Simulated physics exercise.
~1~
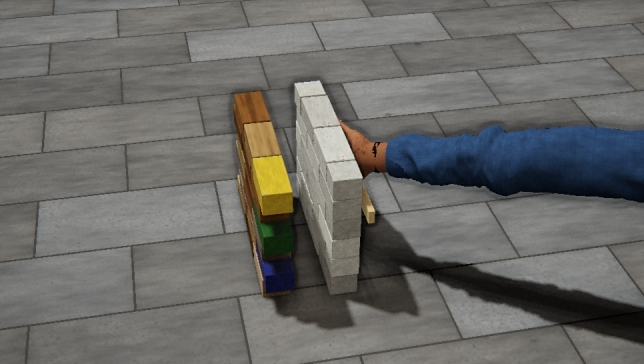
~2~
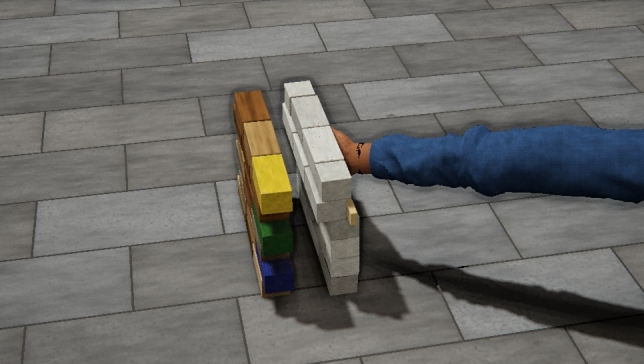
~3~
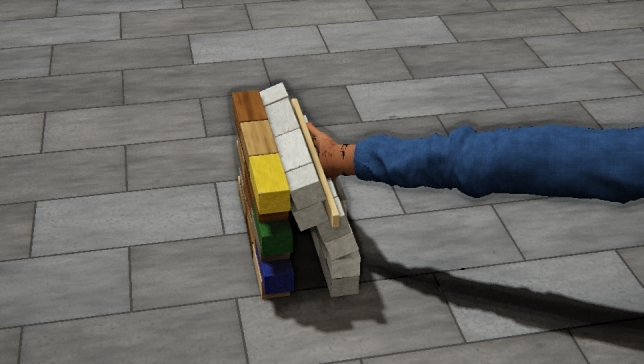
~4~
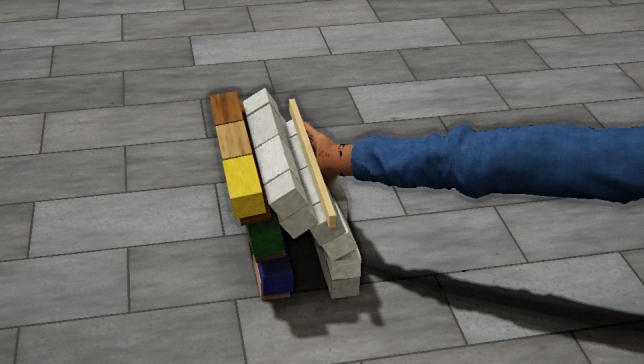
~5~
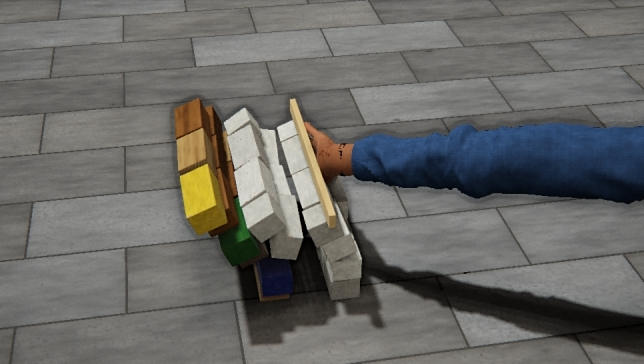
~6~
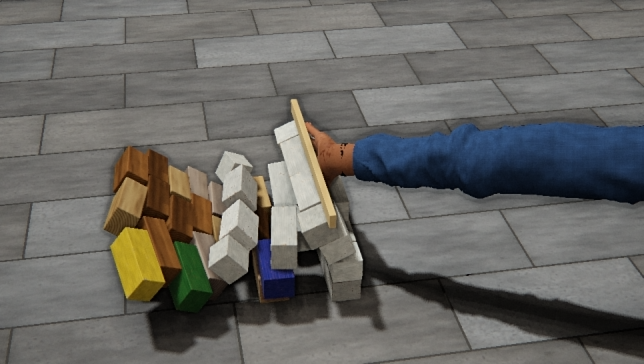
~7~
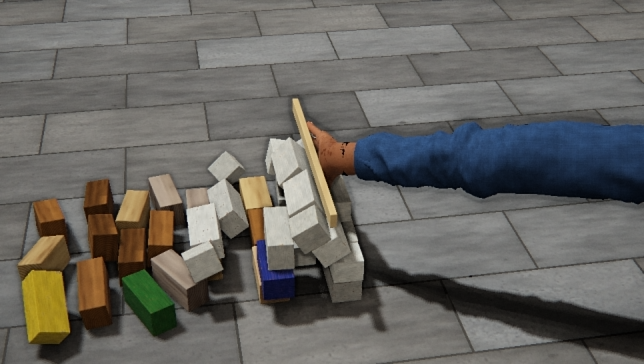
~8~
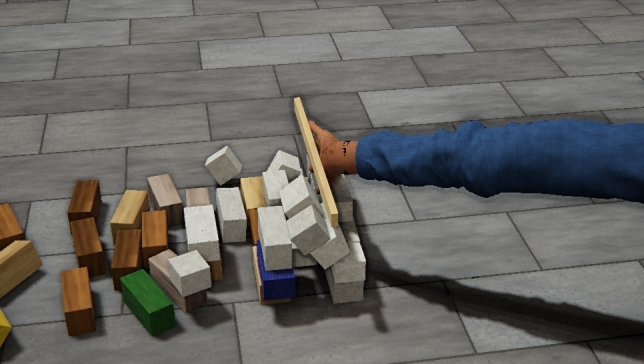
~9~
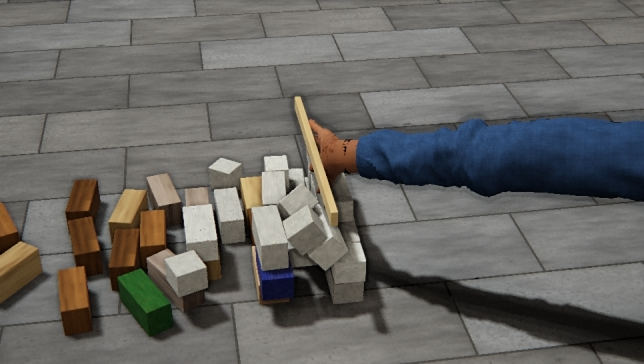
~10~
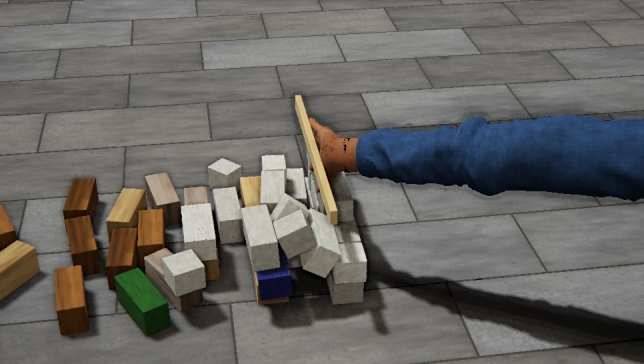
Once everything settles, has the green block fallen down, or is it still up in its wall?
The green block has fallen. It tumbles to the left with the wall and ends up lying on its side on the paving.
